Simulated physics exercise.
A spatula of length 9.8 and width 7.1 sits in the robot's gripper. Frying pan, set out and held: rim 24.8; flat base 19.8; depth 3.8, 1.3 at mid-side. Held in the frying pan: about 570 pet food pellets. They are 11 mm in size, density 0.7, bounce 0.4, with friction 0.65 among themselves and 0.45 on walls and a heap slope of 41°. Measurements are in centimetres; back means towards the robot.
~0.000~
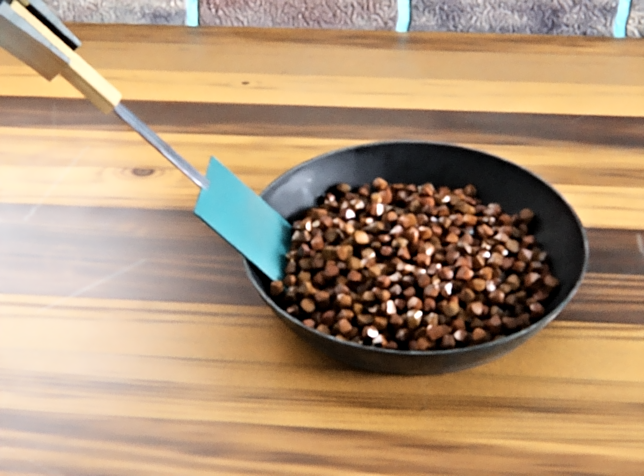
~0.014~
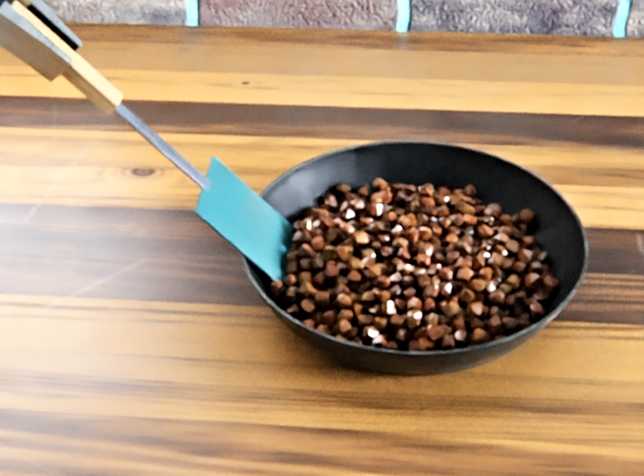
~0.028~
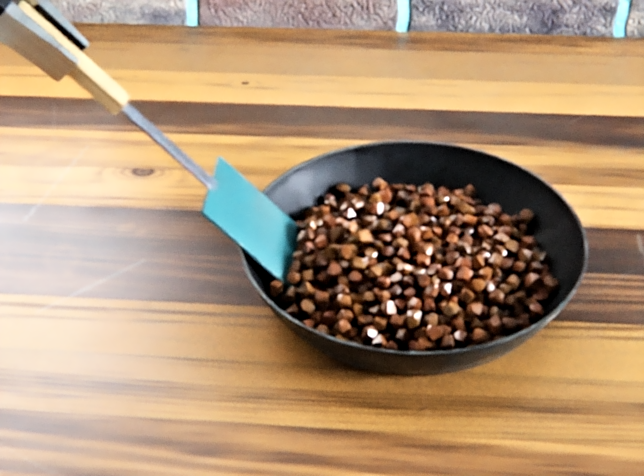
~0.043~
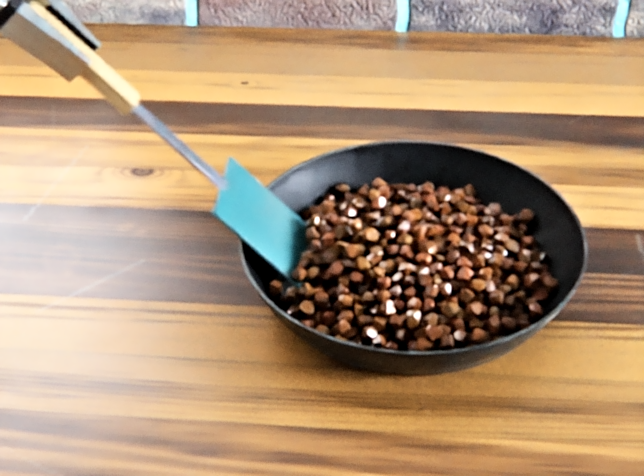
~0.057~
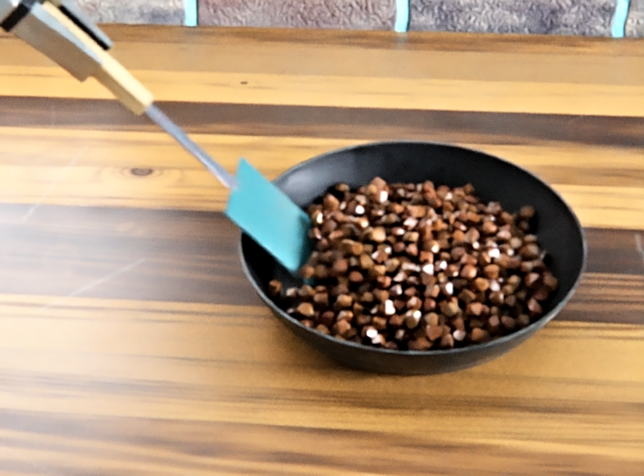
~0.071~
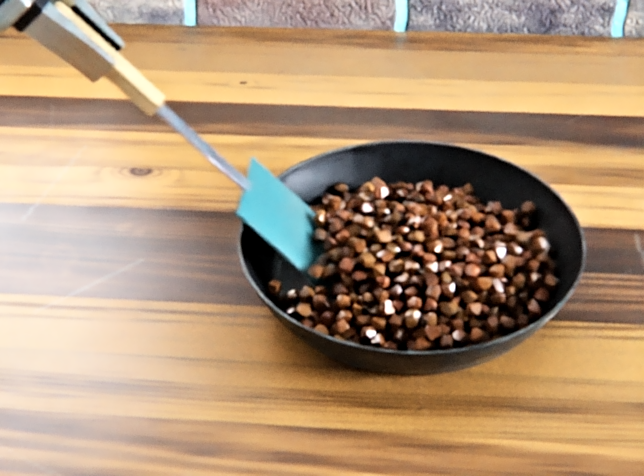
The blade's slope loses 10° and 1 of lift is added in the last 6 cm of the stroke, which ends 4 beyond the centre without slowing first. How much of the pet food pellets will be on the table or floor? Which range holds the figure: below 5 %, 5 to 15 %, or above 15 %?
The figure lies below 5 %.
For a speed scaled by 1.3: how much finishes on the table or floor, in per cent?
0 %.
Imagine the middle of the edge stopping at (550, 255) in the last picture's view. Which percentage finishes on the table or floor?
Something close to 25 in a hundred.
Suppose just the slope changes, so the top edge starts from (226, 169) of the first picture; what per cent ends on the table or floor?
I'd estimate close to 0 per cent.
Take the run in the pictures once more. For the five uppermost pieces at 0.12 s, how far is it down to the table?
Somewhere around 4 centimetres high.
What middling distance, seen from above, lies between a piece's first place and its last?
I'd put it at close to 3 centimetres.
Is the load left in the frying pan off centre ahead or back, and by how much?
Offset forward: Around 3.5 cm.
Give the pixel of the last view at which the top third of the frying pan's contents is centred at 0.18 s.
At about (453, 243).
By 0.12 s, sloping 48°, highest piece 5 above the table; 572 in the frying pan.
By 0.18 s, sloping 43°, highest piece 5 above the table; 572 in the frying pan.
By 0.40 s, sloping 38°, highest piece 5 above the table; 568 in the frying pan, 4 on the table or floor.
By 1.45 s, sloping 38°, highest piece 5 above the table; 567 in the frying pan, 5 on the table or floor.
Final count, 567 in the frying pan, 5 on the table or floor. That is 1 % on the table or floor.
